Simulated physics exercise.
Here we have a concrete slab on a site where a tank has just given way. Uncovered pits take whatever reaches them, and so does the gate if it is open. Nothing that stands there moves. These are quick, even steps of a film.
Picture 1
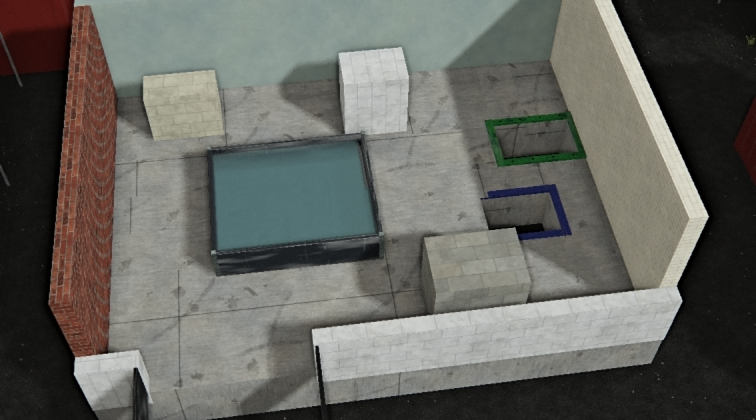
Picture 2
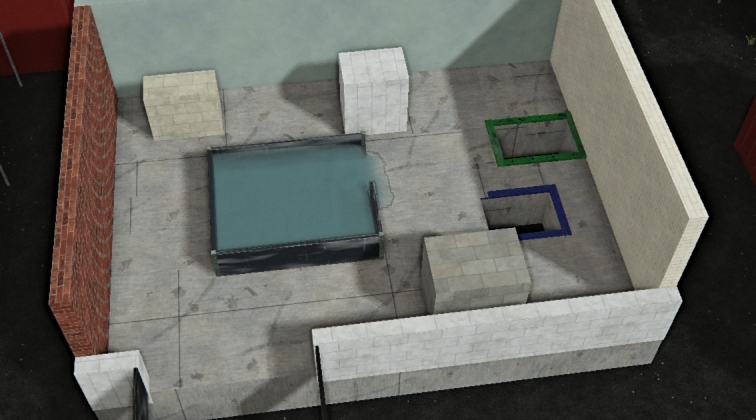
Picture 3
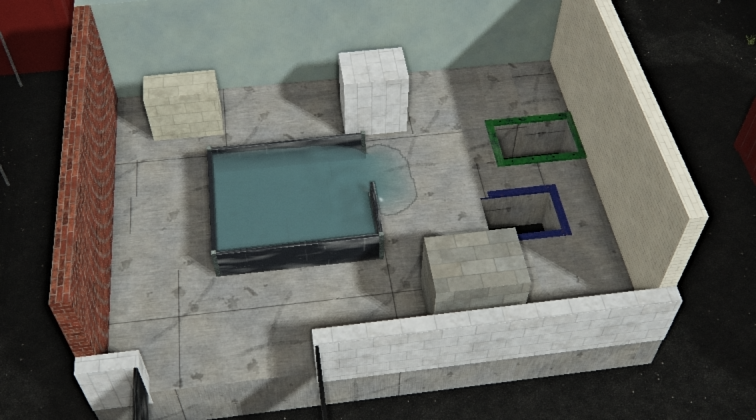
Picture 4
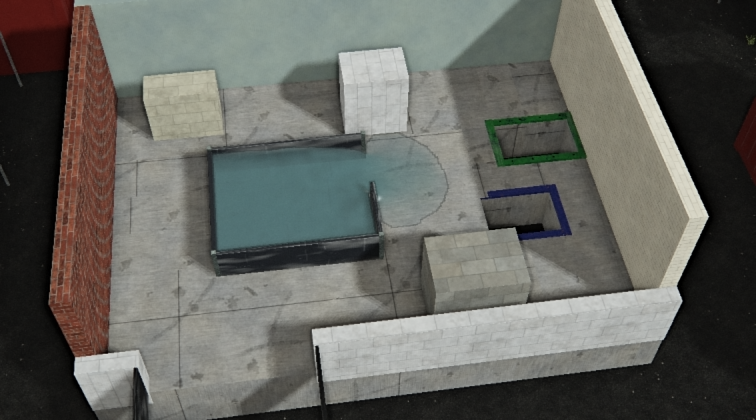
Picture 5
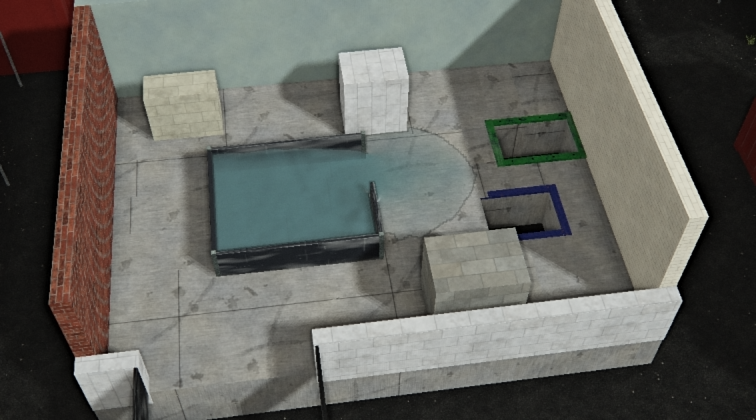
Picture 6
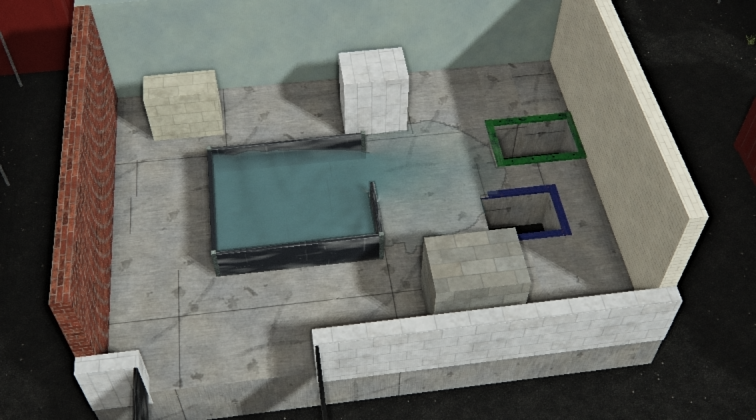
Teal water sits still in a dark-rimmed rectangular tank on a stained concrete slab, seen from a fixed, high angle. Around it stand a brick wall at left, pale walls behind, right and in front, three pale blocks, and green- and blue-framed openings at right. A gap appears in the tank's right side, and water pours out, spreading rightward in a thin, rounded sheet toward the openings.
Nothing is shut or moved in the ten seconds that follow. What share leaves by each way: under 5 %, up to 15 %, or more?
One by one: The gate takes under 5 %; the green pit takes over 15 %; the blue pit takes over 15 %.
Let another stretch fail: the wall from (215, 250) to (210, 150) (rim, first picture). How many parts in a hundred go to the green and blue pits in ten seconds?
Roughly, in per cent: Green 4, blue 2.
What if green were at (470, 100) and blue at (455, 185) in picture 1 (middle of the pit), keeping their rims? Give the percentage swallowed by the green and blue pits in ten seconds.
Parts in a hundred: Green 10, blue 40.
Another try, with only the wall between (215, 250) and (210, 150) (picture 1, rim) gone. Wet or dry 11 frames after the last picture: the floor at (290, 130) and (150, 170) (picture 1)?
In that order: Clear, wet.
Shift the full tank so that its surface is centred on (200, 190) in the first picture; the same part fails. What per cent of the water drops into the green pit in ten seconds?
Parts in a hundred: Green 20.
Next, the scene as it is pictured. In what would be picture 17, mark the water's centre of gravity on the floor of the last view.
At about (347, 194).
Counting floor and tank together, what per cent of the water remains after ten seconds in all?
I make it 52 per cent.
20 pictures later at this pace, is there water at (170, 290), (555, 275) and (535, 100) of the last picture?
As listed: Free of water, covered, under water.
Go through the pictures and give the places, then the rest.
Still water in the water tank at (293, 194), in the first frame.
The front is at (373, 156), out from the gap at (366, 176), in the second frame.
The front is at (409, 200), out from the gap at (366, 176), in the third frame.
The front is at (441, 187), out from the gap at (366, 176), in the fourth frame.
The front is at (468, 184), out from the gap at (366, 176), in the fifth frame.
Water pours out at (366, 176) and has run to (499, 172), in the sixth frame.
A moment on, water covers 15 % of the floor; the gate 0 %, the green pit 2 %, the blue pit 1 %.
Next, water covers 25 % of the floor; the gate 0 %, the green pit 6 %, the blue pit 4 %.
Then, water covers 35 % of the floor; the gate 0 %, the green pit 12 %, the blue pit 8 %.
Later, water covers 40 % of the floor; the gate 0 %, the green pit 22 %, the blue pit 13 %.
In the end, water covers 50 % of the floor; the gate 0 %, the green pit 29 %, the blue pit 20 %.
